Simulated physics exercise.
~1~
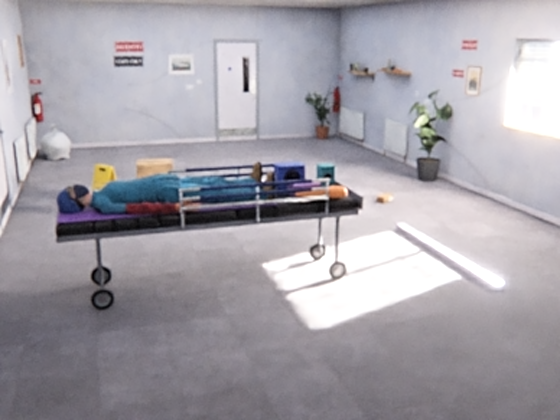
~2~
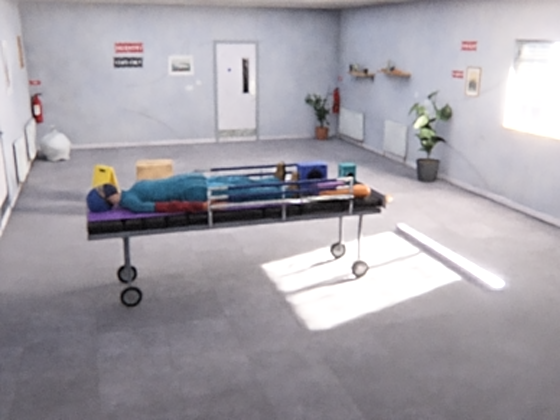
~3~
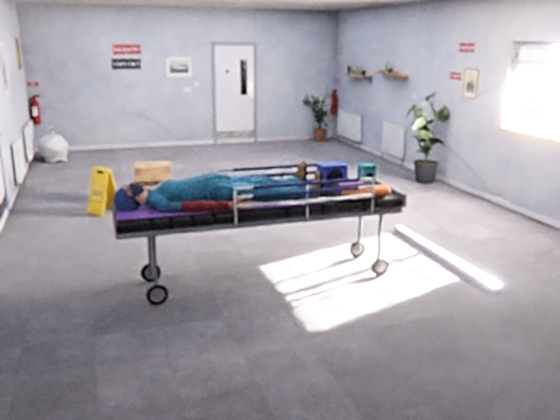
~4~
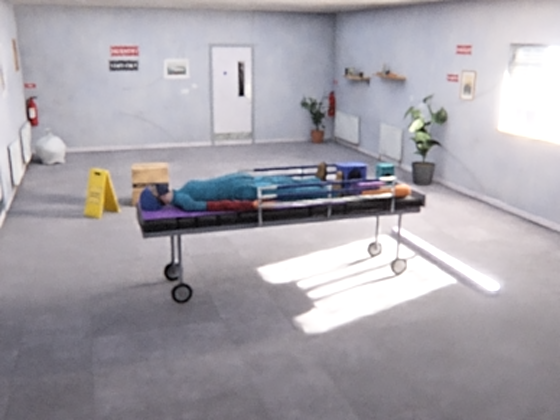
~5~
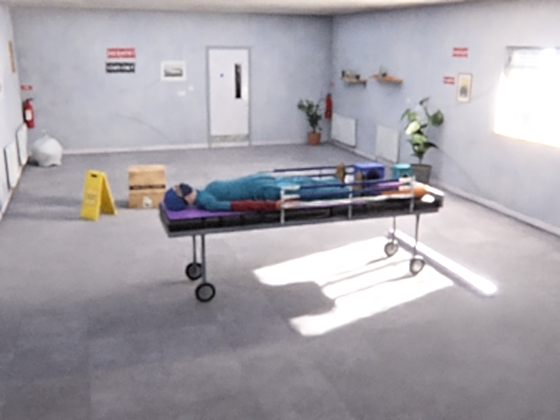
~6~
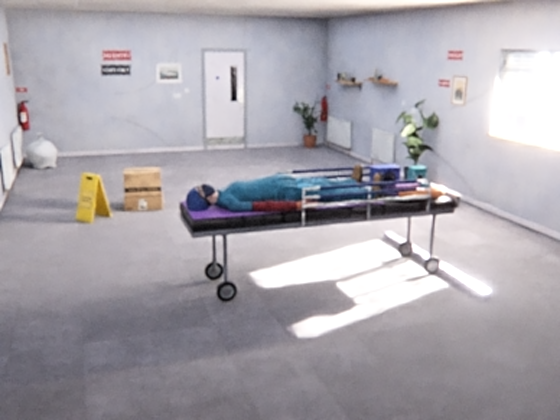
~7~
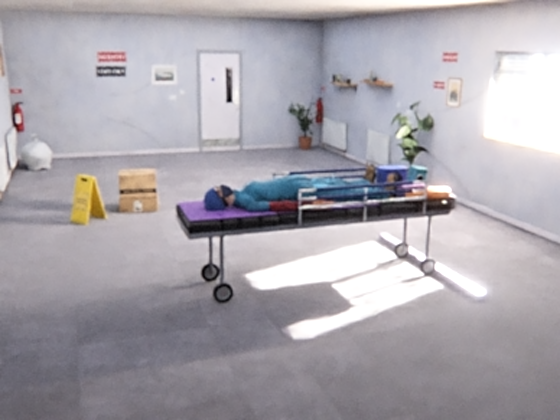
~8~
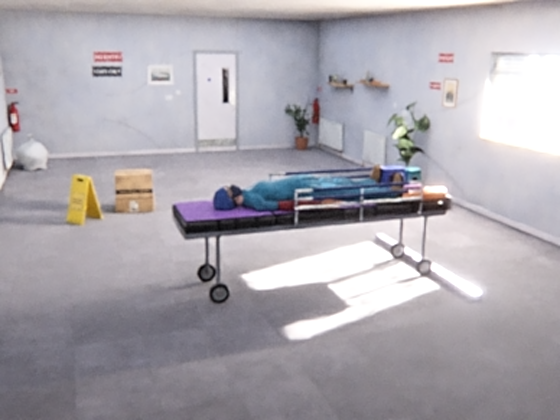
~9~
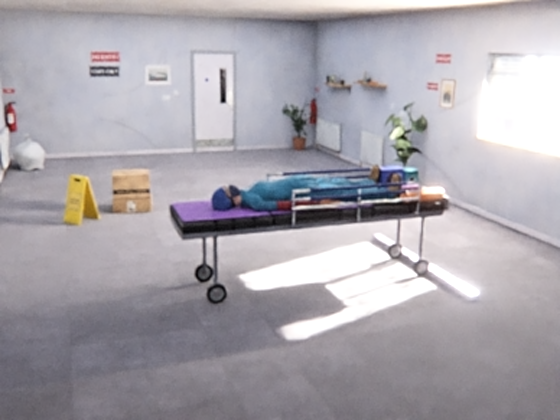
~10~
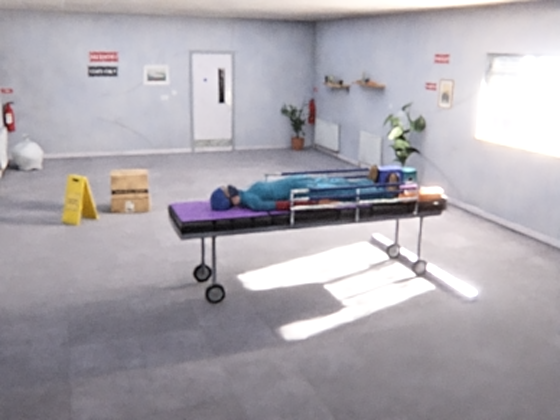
The clip opens on a wheeled ward trolley in a pale grey room, carrying a person in blue lying flat with the head at the left, beside small orange, purple, blue and teal items near the foot end. The trolley rolls steadily right, past a yellow floor sign and a cardboard box, towards a patch of sunlight. It then halts abruptly, staying level. The person slides a little farther towards the foot end, baring more purple sheet behind the head, while the teal item leans briefly and rights itself. Everything settles, with the person and all the items still aboard.
